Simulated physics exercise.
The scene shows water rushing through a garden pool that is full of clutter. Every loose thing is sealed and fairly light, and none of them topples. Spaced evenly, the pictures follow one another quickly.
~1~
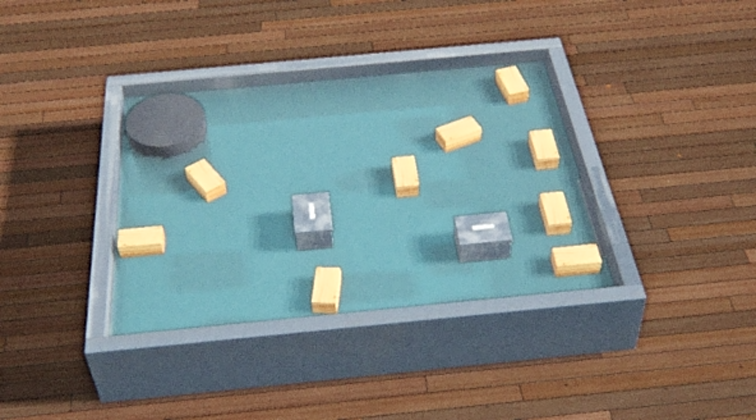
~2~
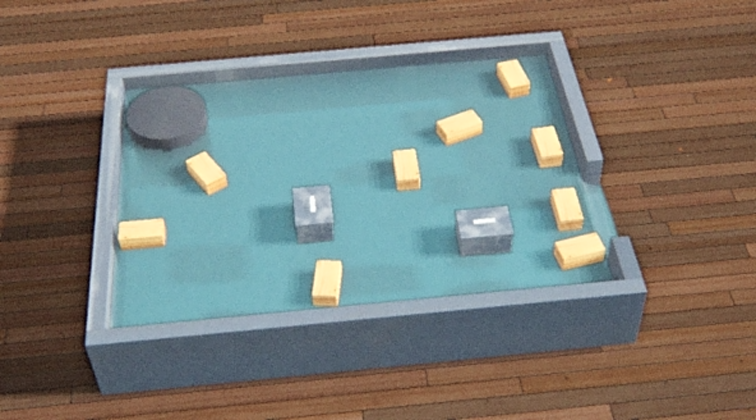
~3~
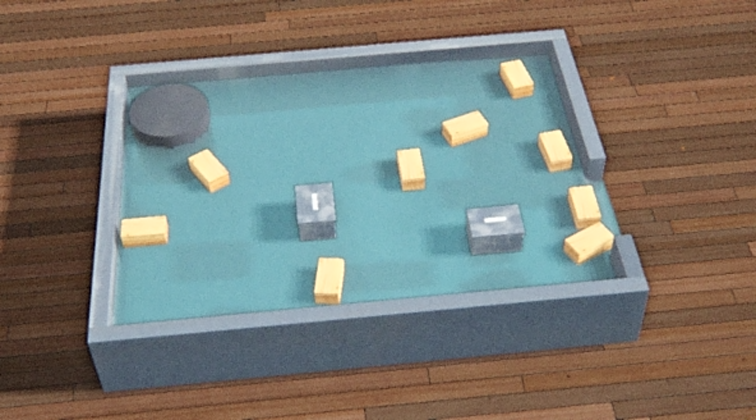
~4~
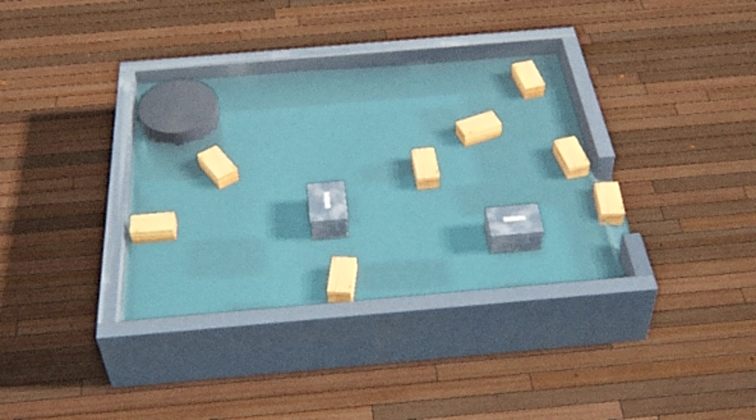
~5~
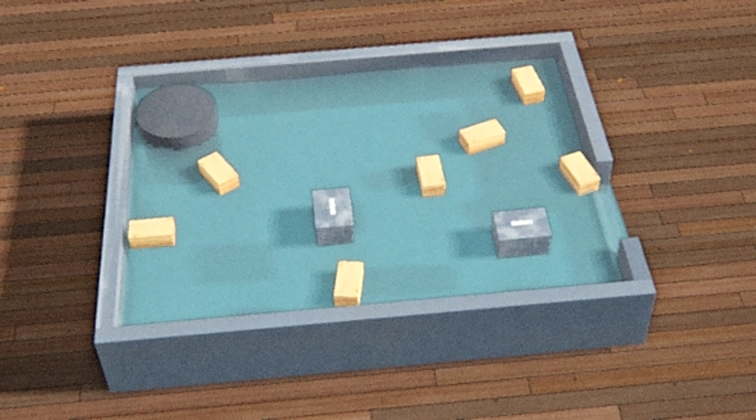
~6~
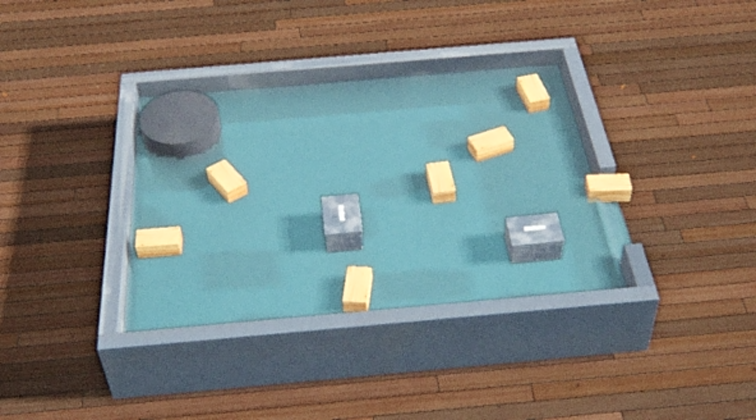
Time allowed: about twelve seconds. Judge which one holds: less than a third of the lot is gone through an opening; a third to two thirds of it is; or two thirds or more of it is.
A third to two thirds of it is.
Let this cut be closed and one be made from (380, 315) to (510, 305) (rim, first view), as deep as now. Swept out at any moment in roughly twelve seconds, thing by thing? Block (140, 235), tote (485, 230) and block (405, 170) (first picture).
First one never exits, second exits, third never exits.
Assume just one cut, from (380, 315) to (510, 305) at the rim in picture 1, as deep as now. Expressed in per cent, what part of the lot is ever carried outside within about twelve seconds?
Roughly 20 in a hundred.
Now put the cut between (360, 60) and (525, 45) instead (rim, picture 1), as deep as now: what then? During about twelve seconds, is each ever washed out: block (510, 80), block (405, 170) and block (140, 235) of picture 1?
Each object, in the order asked: Flushed / flushed / not flushed.
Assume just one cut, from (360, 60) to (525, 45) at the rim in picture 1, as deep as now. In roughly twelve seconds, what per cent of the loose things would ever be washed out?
40 per cent.
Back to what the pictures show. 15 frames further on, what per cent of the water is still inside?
Close to 80 percent of it stays.
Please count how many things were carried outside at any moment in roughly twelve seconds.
Count: 5.
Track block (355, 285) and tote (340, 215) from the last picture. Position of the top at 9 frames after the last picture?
(387, 286) and (367, 218), approximately.
A moment on, 3 of 11 are out; 8 afloat.
Next, 4 of 11 are out; 7 afloat.
Later, 4 of 11 are out; 7 afloat.
In the end, 5 of 11 are out; 6 afloat.
